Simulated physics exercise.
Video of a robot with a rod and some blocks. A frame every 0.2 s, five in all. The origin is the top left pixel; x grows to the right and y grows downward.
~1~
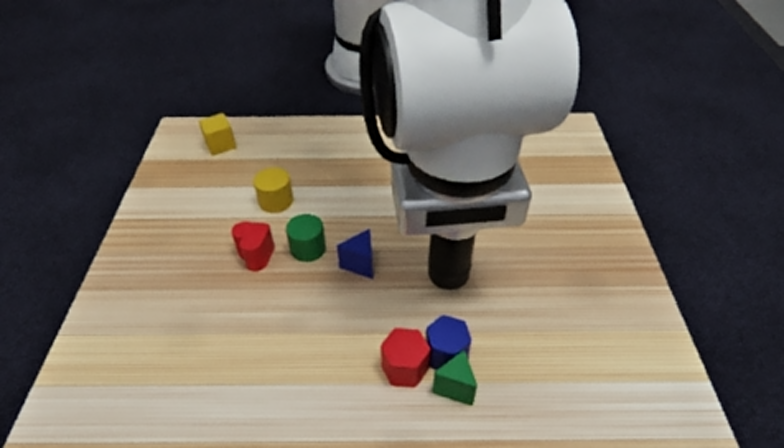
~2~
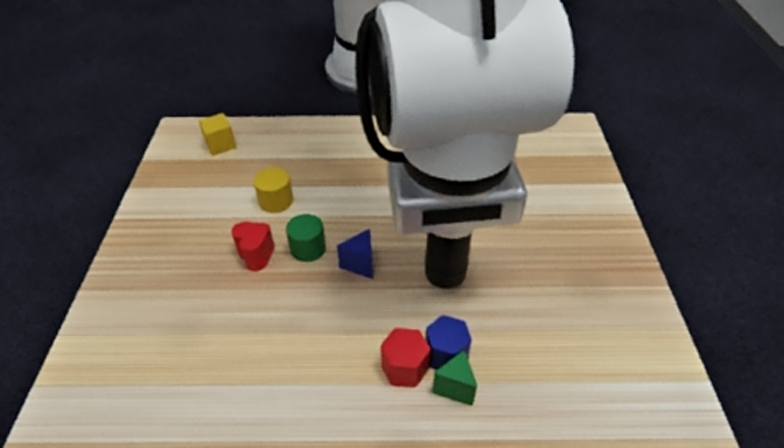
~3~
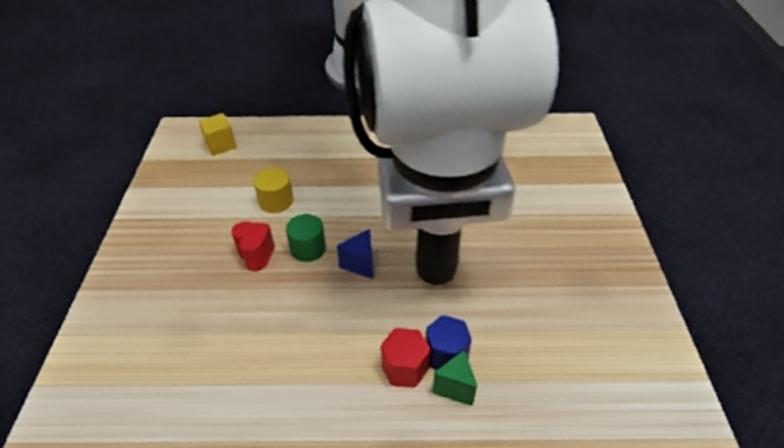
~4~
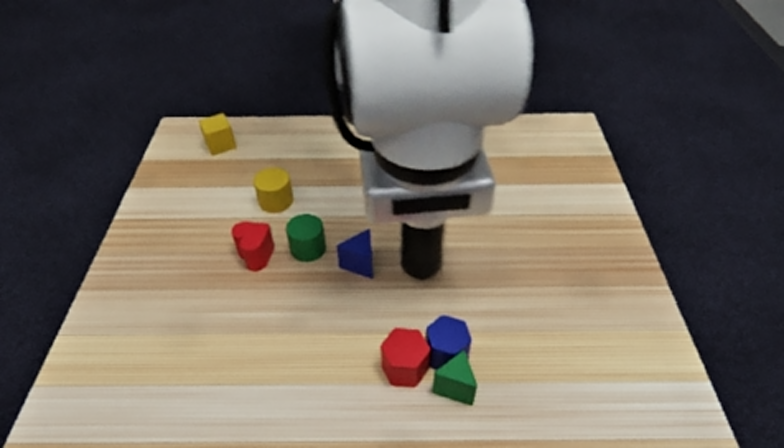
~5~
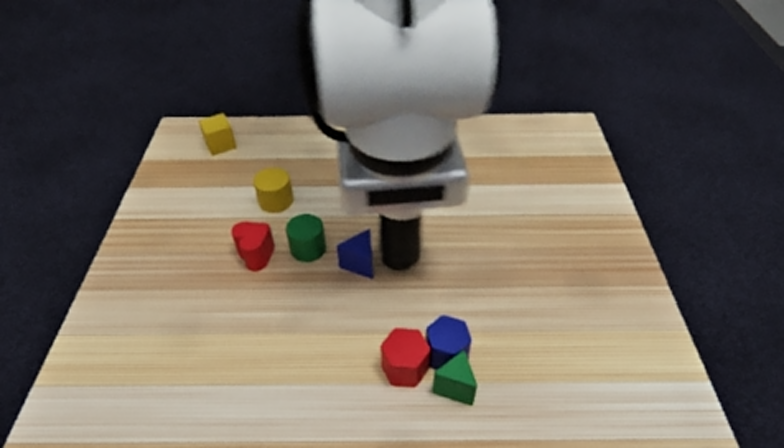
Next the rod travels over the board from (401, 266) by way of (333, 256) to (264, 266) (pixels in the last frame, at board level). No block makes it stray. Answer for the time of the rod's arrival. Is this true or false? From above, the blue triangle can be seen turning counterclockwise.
The statement is correct.
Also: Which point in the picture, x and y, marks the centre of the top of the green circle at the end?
The point I'd pick in the picture is (264, 215).
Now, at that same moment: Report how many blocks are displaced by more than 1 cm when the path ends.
Going by the path, three or more blocks will move.
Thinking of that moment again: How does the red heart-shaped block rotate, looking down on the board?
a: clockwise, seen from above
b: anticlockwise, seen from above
Correct choice: B.
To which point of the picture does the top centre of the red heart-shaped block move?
The middle of the upper face of the red heart-shaped block will lie at about (225, 229) in the picture.
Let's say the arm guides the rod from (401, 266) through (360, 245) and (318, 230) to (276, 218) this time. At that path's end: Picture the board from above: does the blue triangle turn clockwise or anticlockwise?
It is turned anticlockwise.
On the path given first. One third of the way, rod (354, 248); green circle (301, 225); blue triangle (321, 240).
Two thirds of the way, rod (308, 249); red heart-shaped block (244, 232), turned 30° anticlockwise; green circle (277, 220); blue triangle (272, 248).
At the end, rod (261, 256); red heart-shaped block (225, 229), turned 30° anticlockwise; yellow circle unmoved; green circle (264, 215); blue triangle (229, 262), turned 30° anticlockwise.
